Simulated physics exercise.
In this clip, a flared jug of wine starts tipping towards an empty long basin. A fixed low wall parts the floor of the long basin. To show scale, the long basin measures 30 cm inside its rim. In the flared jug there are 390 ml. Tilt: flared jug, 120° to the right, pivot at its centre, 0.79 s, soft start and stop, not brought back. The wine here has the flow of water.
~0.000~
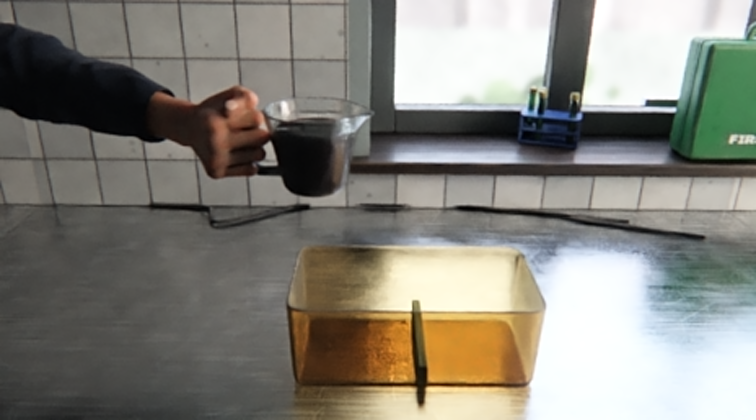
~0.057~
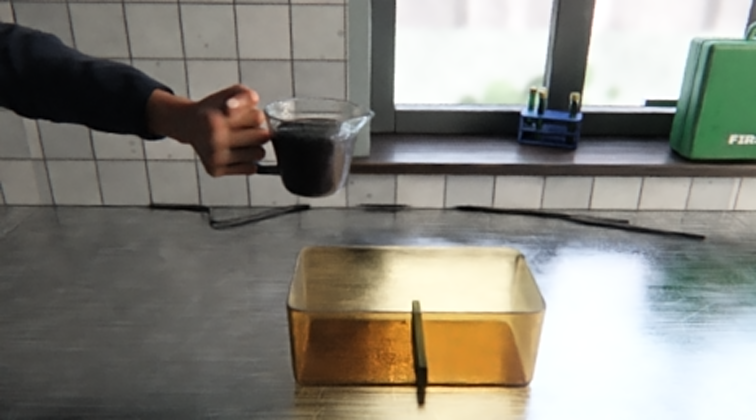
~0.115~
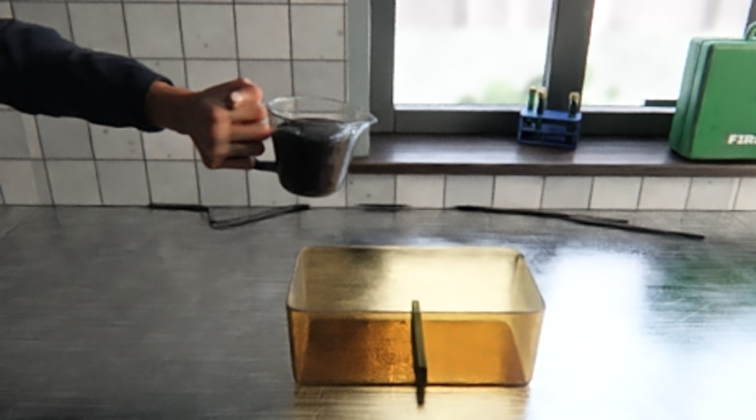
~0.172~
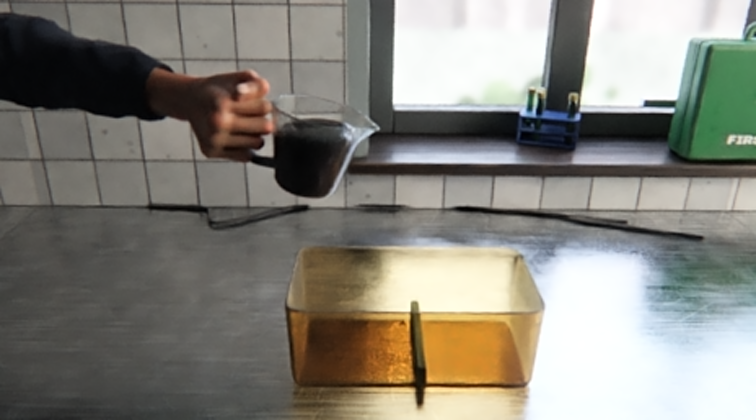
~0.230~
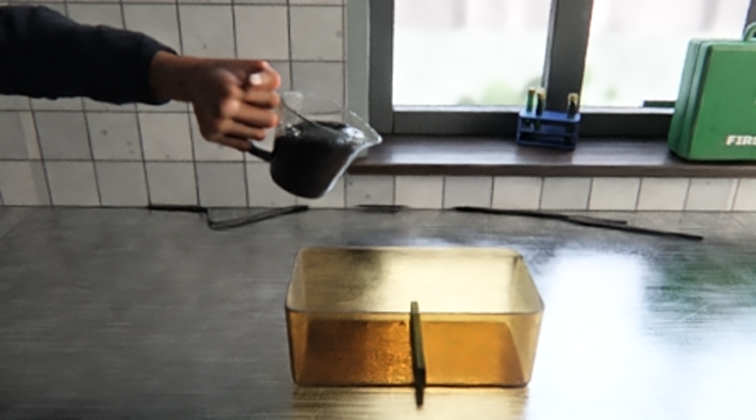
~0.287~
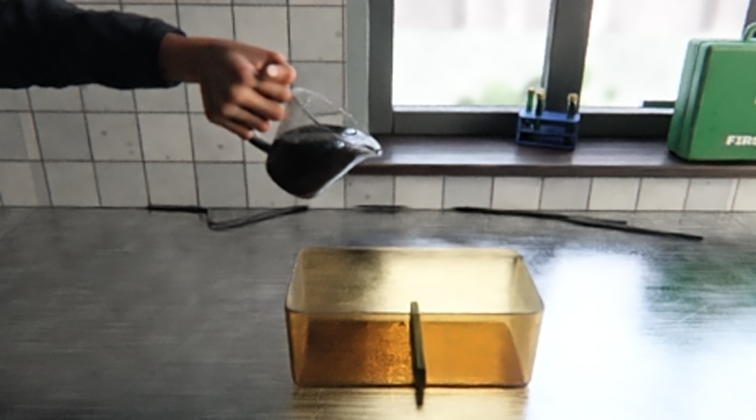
A hand tilting a clear jug of dark wine steadily to the right above an empty amber basin on a metal counter.
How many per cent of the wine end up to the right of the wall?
About 34 per cent.
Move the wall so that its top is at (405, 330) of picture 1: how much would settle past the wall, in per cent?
Estimate: About 60 percent.
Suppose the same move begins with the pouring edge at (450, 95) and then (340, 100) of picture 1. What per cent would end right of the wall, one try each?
In order, 75 and 10 per cent.
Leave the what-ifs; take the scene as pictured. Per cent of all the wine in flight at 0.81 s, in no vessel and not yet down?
Estimate: Around 5 per cent.
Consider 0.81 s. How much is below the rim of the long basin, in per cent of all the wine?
Close to 94 in a hundred.
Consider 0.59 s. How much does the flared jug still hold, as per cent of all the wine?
Fraction remaining: Approx. 30 per cent.
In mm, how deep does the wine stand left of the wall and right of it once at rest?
Around 10 mm deep on the left, around 6 mm deep on the right.
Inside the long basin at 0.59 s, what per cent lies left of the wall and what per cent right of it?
Left side near 14, right side near 18.
By 0.59 s the tilt is 102° and 30 per cent is still to pour, 13 is left of the wall and 18 right of it.
By 0.81 s the tilt is 120° and 0 per cent is still to pour, 67 is left of the wall and 28 right of it.
By 1.04 s the tilt is 120° and 0 per cent is still to pour, 63 is left of the wall and 33 right of it.
By 1.29 s the tilt is 120° and 0 per cent is still to pour, 62 is left of the wall and 34 right of it.
At rest 62 per cent lies left of the wall, 34 right of it and 4 outside.
